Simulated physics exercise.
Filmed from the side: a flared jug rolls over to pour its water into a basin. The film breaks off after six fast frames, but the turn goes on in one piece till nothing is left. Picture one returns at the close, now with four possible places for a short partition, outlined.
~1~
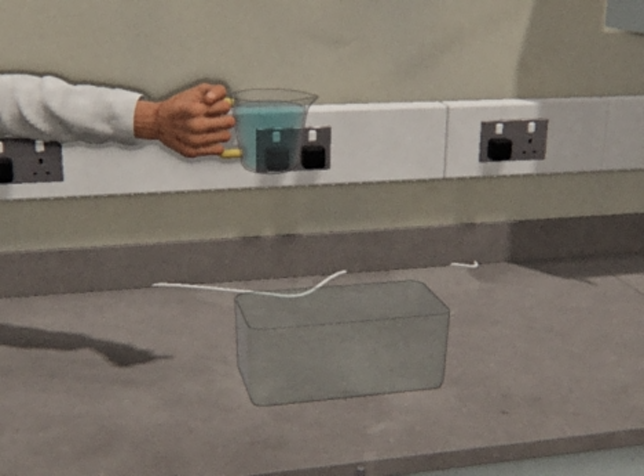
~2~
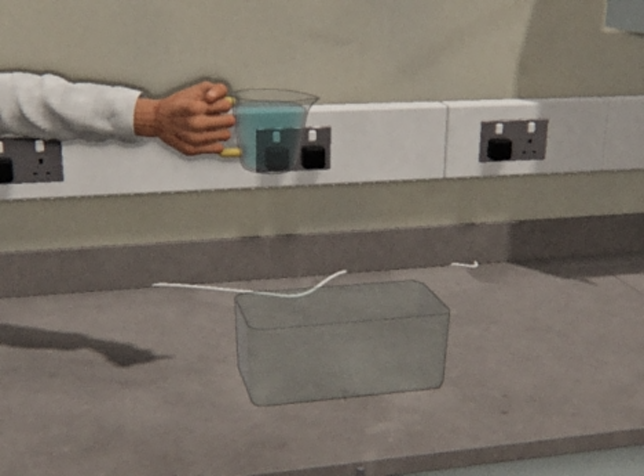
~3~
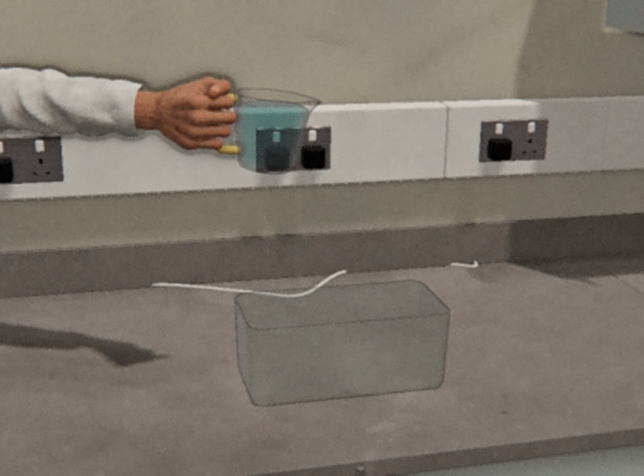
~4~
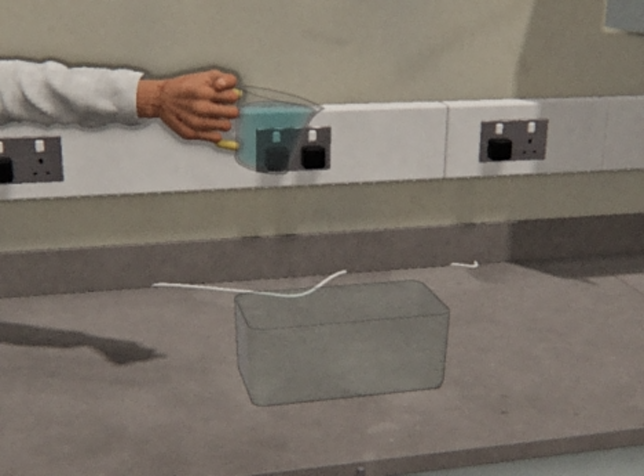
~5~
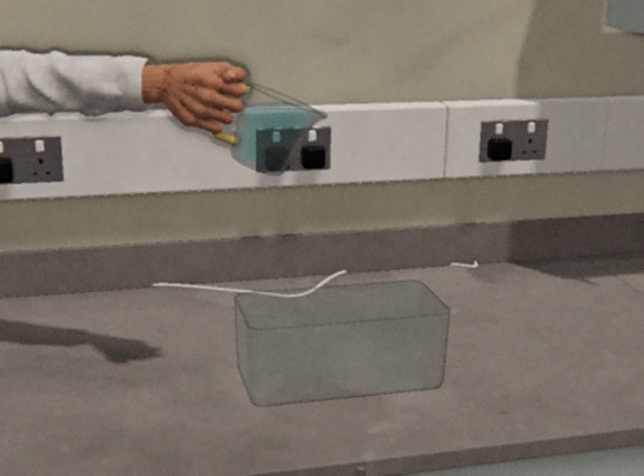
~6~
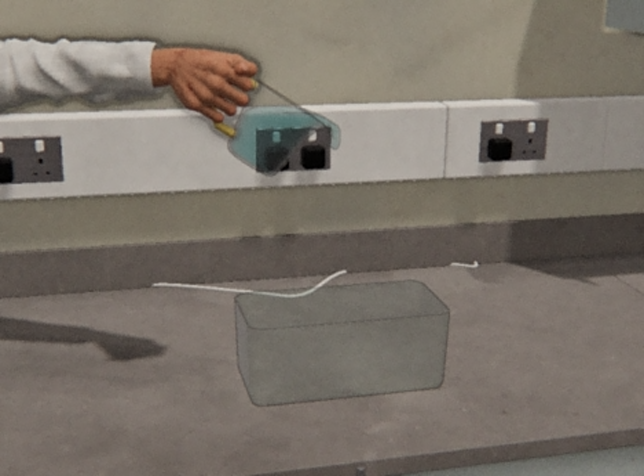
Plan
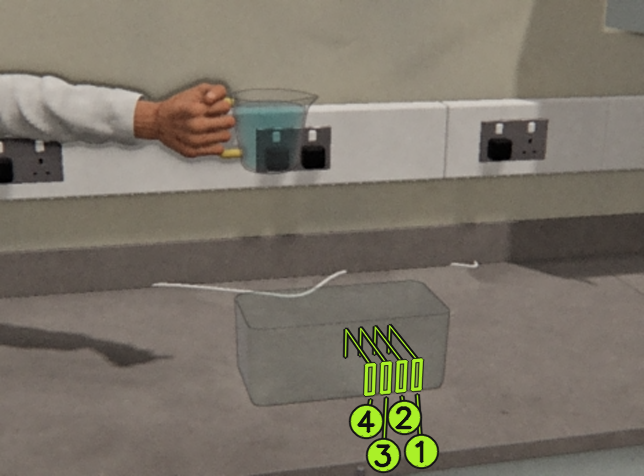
On a worktop by wall sockets, a hand tilting a clear jug of blue-green water rightward above an empty transparent basin.
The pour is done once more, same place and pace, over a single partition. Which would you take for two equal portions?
3 beats the others.
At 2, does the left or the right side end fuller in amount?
More ends on the left.
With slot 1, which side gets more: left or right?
The left side.
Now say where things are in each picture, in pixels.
In the first frame, upright, lip at (318, 96); basin from (249, 405) to (443, 385); nothing has left yet.
In the second frame, upright, lip at (318, 97); nothing has left yet.
In the third frame, tipped about 6°, lip at (321, 101); nothing has left yet.
In the fourth frame, tipped about 13°, lip at (324, 108); nothing has left yet.
In the fifth frame, tipped about 22°, lip at (326, 116); nothing has left yet.
In the sixth frame, tipped about 33°, lip at (327, 128); water is over the lip, down to (335, 147).
In lime, 1 at (417, 395); 2 at (401, 396); 3 at (386, 398); 4 at (370, 399).
For slot 1, about 89 % ends left of the wall and 6 % right of it; 5 % is lost outside.
For slot 2, about 83 % ends left of the wall and 12 % right of it; 5 % is lost outside.
For slot 3, about 49 % ends left of the wall and 48 % right of it; 3 % is lost outside.
For slot 4, about 21 % ends left of the wall and 76 % right of it; 3 % is lost outside.
